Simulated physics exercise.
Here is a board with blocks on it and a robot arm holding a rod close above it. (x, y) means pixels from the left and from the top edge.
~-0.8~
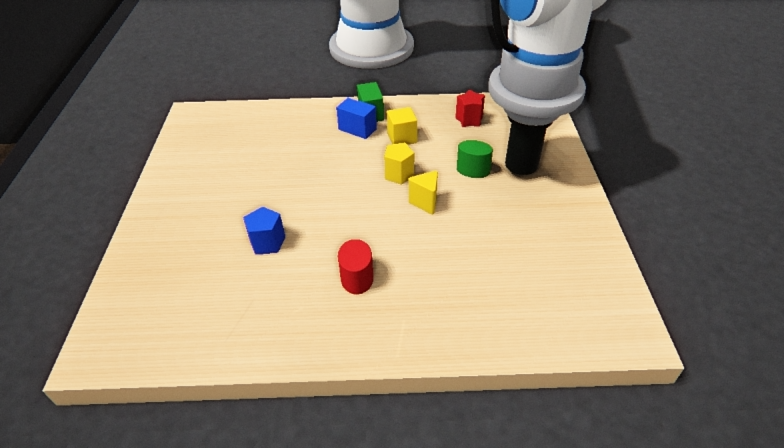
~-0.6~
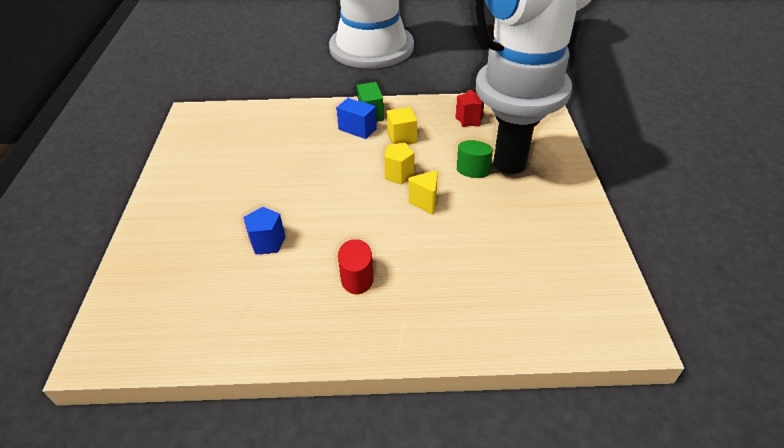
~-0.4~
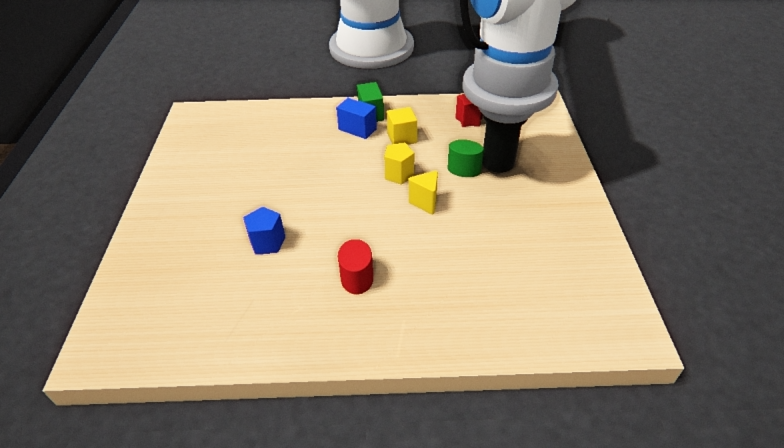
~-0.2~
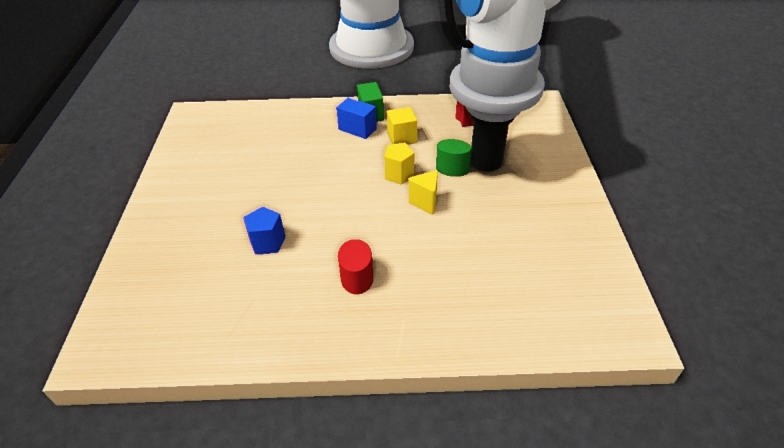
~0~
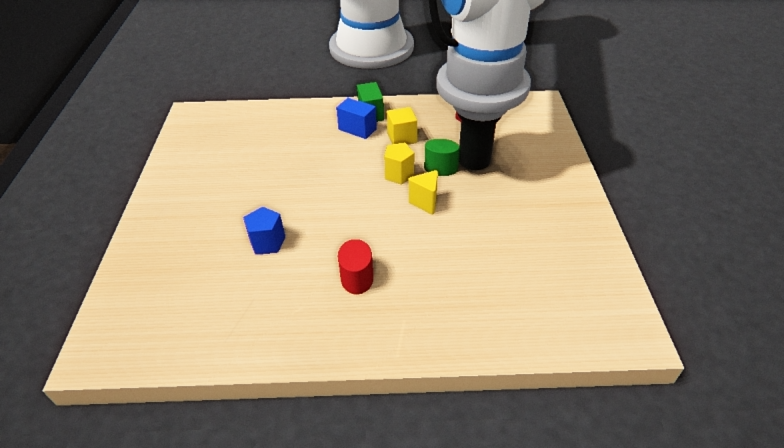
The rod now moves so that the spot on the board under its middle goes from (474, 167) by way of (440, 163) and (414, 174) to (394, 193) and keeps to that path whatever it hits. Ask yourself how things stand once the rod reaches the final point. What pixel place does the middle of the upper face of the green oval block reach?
The top centre is at (379, 145).
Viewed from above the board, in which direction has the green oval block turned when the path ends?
It twists with the clock when seen from above.
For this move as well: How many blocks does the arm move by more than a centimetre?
There will be two blocks that move more than 1 cm.
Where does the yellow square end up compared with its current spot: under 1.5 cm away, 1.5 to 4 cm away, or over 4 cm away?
Its displacement is below 1.5 cm.
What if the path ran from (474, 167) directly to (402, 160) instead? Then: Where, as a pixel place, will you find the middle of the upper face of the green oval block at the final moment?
It is going to be at (368, 141).
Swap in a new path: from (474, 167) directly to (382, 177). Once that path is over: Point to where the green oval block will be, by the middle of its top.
Answer: (375, 137).
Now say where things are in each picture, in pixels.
The first picture shows rod's lower end at (522, 165); yellow pentagonal block at (399, 151); yellow square at (402, 115); yellow triangular block at (427, 180); green oval block at (476, 147).
The second picture shows rod at (510, 164); blocks still.
The third picture shows rod at (498, 163); green oval block at (466, 146).
The fourth picture shows rod at (486, 161); green oval block at (454, 146).
The fifth picture shows rod at (474, 160); yellow pentagonal block at (399, 151); yellow square at (402, 115); yellow triangular block at (427, 180); green oval block at (442, 145).
On the path given first. One third of the way, rod at (440, 157); yellow pentagonal block at (383, 154), turned 25° anticlockwise; green oval block at (407, 144), turned 15° anticlockwise.
Two thirds of the way, rod at (414, 167); yellow pentagonal block at (371, 160), turned 40° anticlockwise; green oval block at (382, 144), turned 35° clockwise.
At the end, rod at (394, 186); yellow pentagonal block at (365, 162), turned 20° anticlockwise; yellow square still; yellow triangular block still; green oval block at (379, 145), turned 50° clockwise.
